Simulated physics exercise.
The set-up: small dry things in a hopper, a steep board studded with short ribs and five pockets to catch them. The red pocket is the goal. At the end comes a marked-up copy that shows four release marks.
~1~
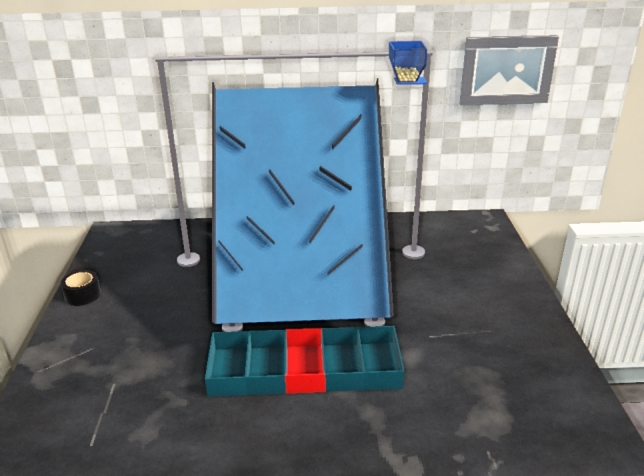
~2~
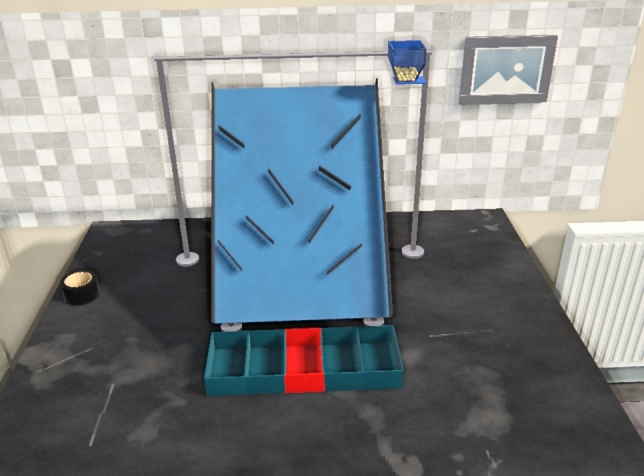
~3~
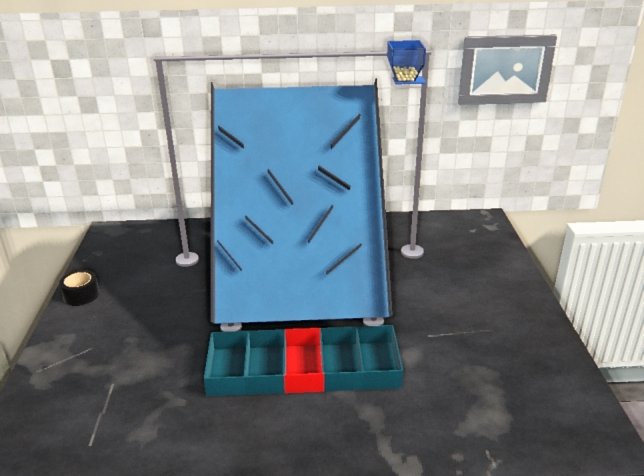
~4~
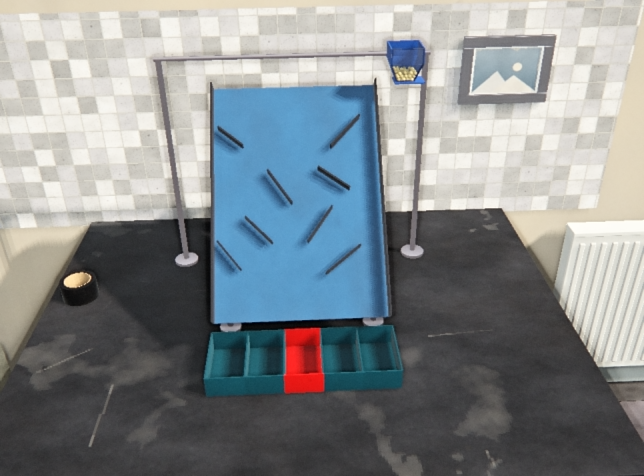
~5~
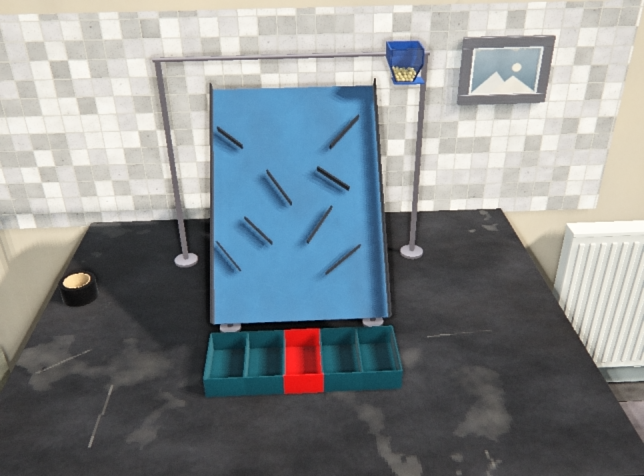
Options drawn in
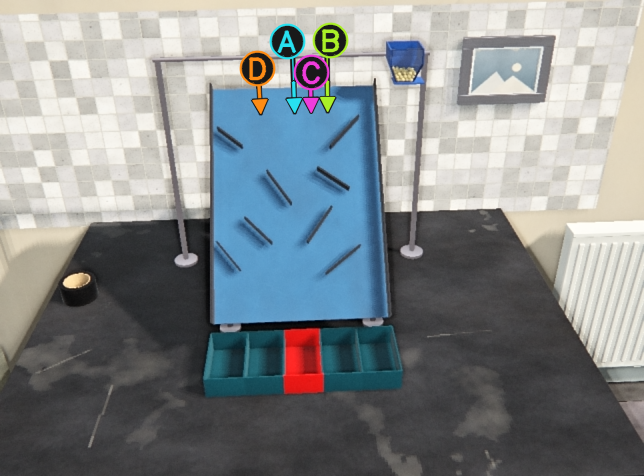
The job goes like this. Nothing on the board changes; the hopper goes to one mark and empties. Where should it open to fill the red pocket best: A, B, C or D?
Take D.
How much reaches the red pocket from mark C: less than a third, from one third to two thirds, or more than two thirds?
Less than a third.
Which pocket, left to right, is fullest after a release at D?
The third.
On the marked copy, mark A meets the board at (294, 107); mark B meets the board at (327, 106); mark C meets the board at (311, 107); mark D meets the board at (260, 108).
With A, close to a quarter in the red pocket, close to half in other pockets, close to a quarter outside the box.
With B, close to a quarter in the red pocket, close to half in other pockets, close to a quarter outside the box.
With C, close to a quarter in the red pocket, close to half in other pockets, close to a quarter outside the box.
With D, close to two thirds in the red pocket, close to a quarter in other pockets, a small share outside the box.
